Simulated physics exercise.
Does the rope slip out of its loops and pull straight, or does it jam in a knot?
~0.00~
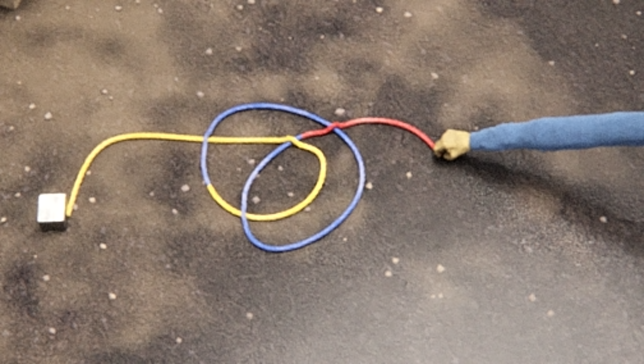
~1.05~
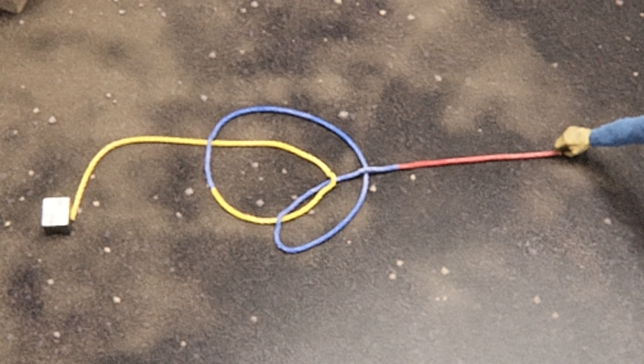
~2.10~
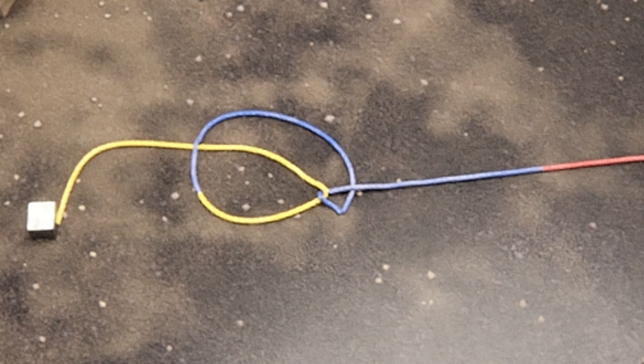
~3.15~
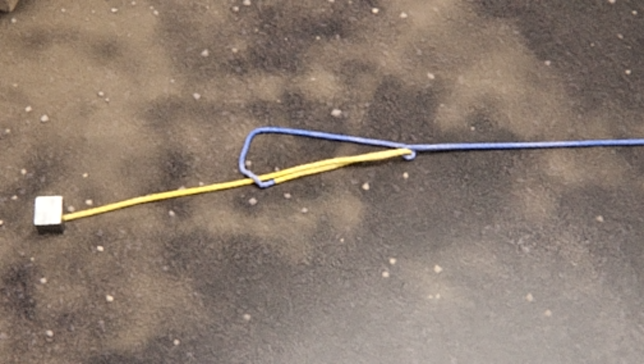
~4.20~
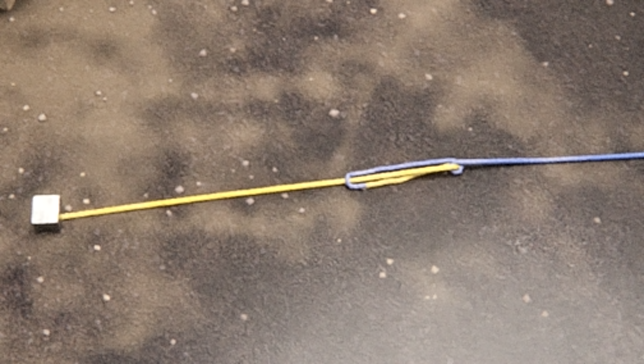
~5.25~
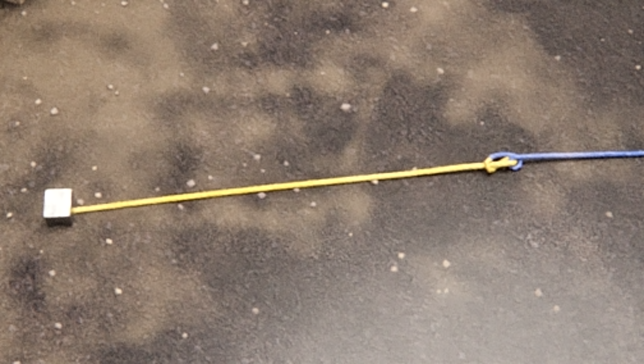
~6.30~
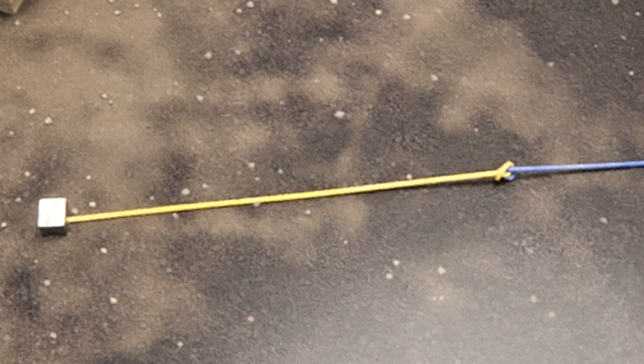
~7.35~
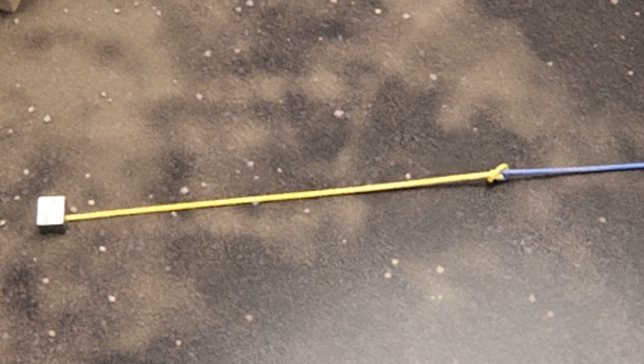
It jams in a knot. The loops shrink as the rope is drawn to the right, leaving a small tight lump where the yellow meets the blue.
